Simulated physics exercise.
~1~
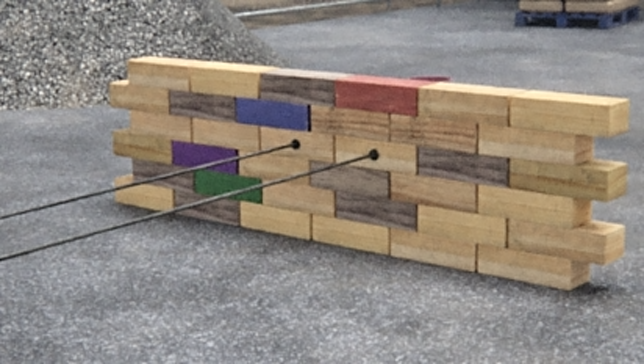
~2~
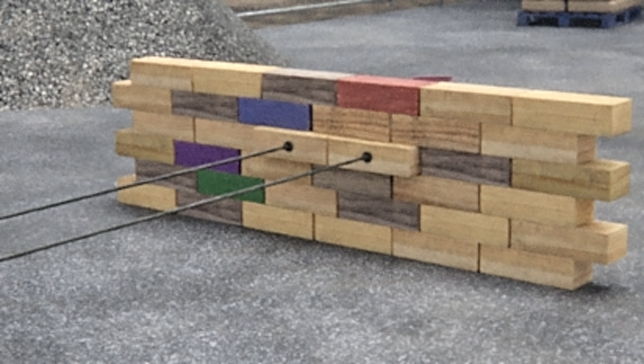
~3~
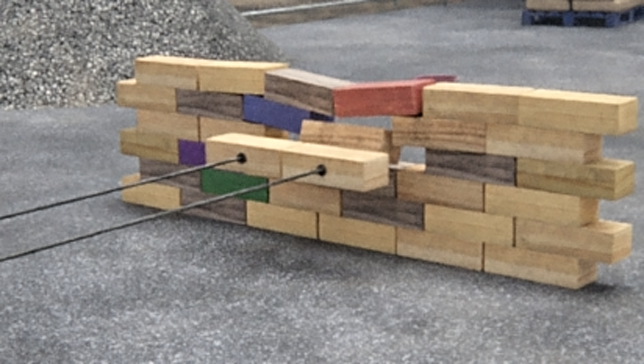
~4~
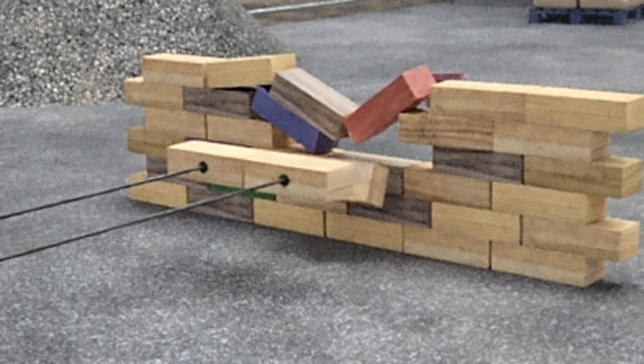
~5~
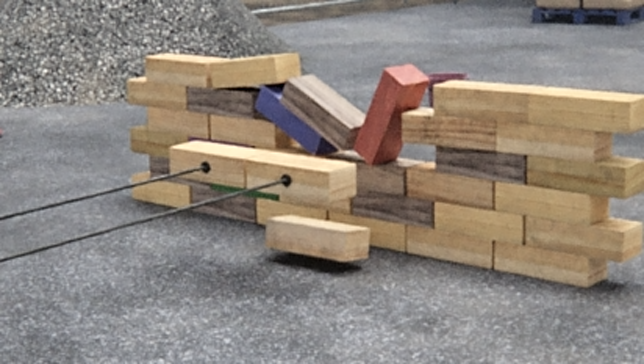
On a grey paved yard, seen from the front at a slight angle, a low wall of loose timber blocks stands before a gravel heap. Most are pale or brown, with red at the top, blue below it to the left, and purple and green lower left. Two dark rods draw a pair of neighbouring pale blocks straight out towards the left. The blocks above sag, then the red, blue and a brown one tip into the gap. Finally a pale block drops below the held pair, the red leans steeply, and the green stays in place, mostly hidden, while both ends stand.
